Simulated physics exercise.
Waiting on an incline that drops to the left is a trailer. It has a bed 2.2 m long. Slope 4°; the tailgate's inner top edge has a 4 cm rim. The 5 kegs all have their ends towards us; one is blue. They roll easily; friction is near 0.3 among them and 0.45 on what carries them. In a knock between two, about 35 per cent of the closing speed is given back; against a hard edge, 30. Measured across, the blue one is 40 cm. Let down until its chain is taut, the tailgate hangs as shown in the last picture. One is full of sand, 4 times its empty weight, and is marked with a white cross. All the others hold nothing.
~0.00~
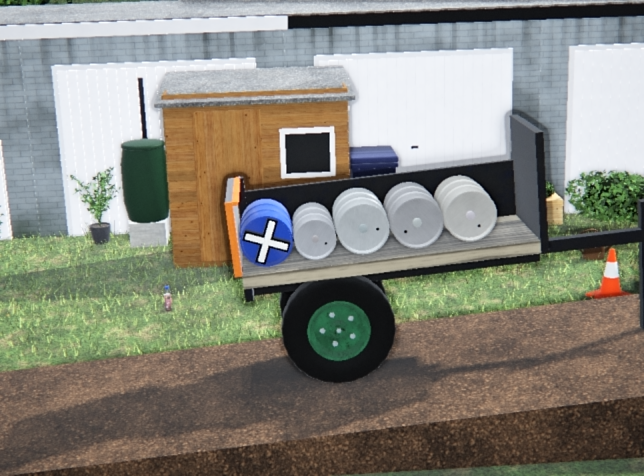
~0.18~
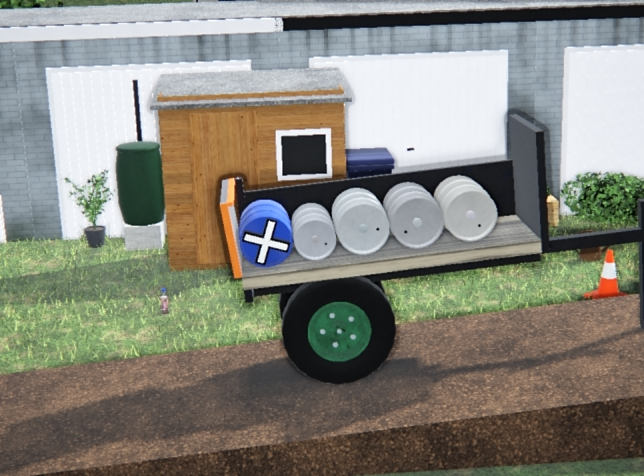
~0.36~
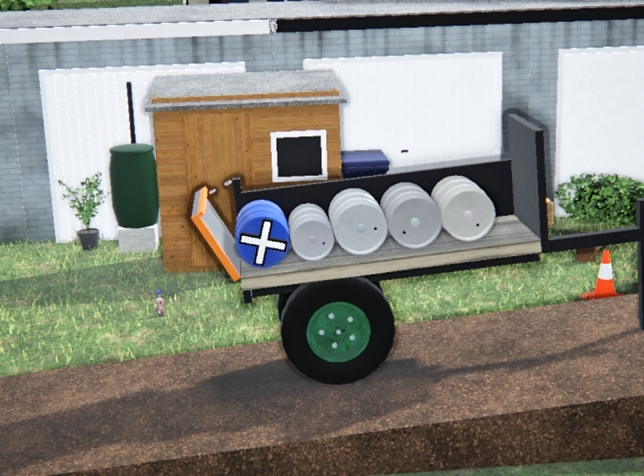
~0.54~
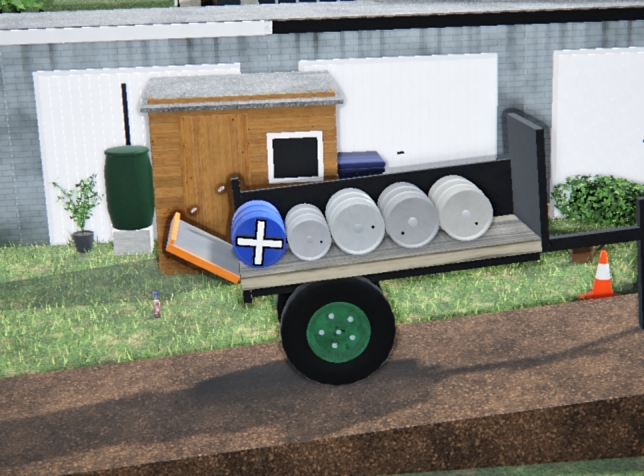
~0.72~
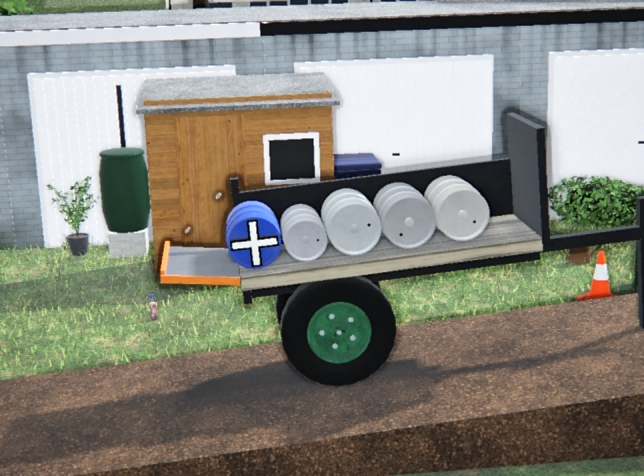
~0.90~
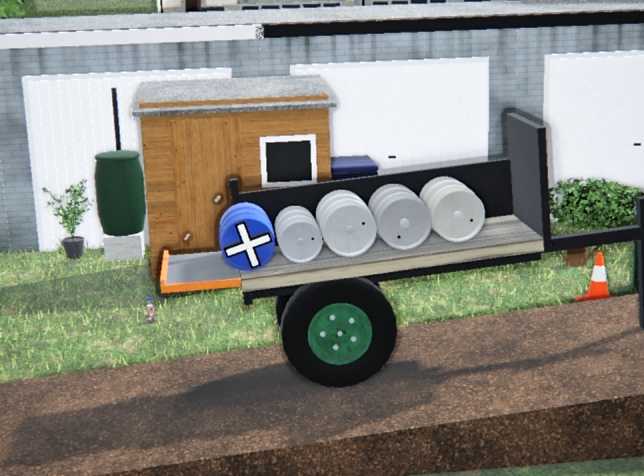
The orange tailgate swings down to the left, and the blue keg leads four grey ones slowly leftward.
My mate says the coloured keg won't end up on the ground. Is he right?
Yes, it stays put.
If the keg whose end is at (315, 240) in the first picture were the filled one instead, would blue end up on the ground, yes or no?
Then blue would do so.
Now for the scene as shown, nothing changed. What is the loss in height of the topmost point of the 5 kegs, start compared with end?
Drop: Approx. 5 centimetres.
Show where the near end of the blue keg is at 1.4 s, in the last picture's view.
Around (222, 247).
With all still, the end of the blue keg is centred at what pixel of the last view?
I'd say somewhere close to (181, 250).
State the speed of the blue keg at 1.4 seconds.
It moves at about 0.4 m/s.
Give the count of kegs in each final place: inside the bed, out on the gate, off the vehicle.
Tally: 3; 2; 0.
After 1.4 s, blue is on the gate, 10 cm past the hinge, rolling left; 0 out so far.
After 2.0 s, blue is on the gate, 35 cm past the hinge, rolling left; 0 out so far.
After 2.7 s, blue is on the gate, 40 cm past the hinge; 0 out so far.
At rest (3.4 s), blue is on the gate, 40 cm past the hinge; 0 out so far.
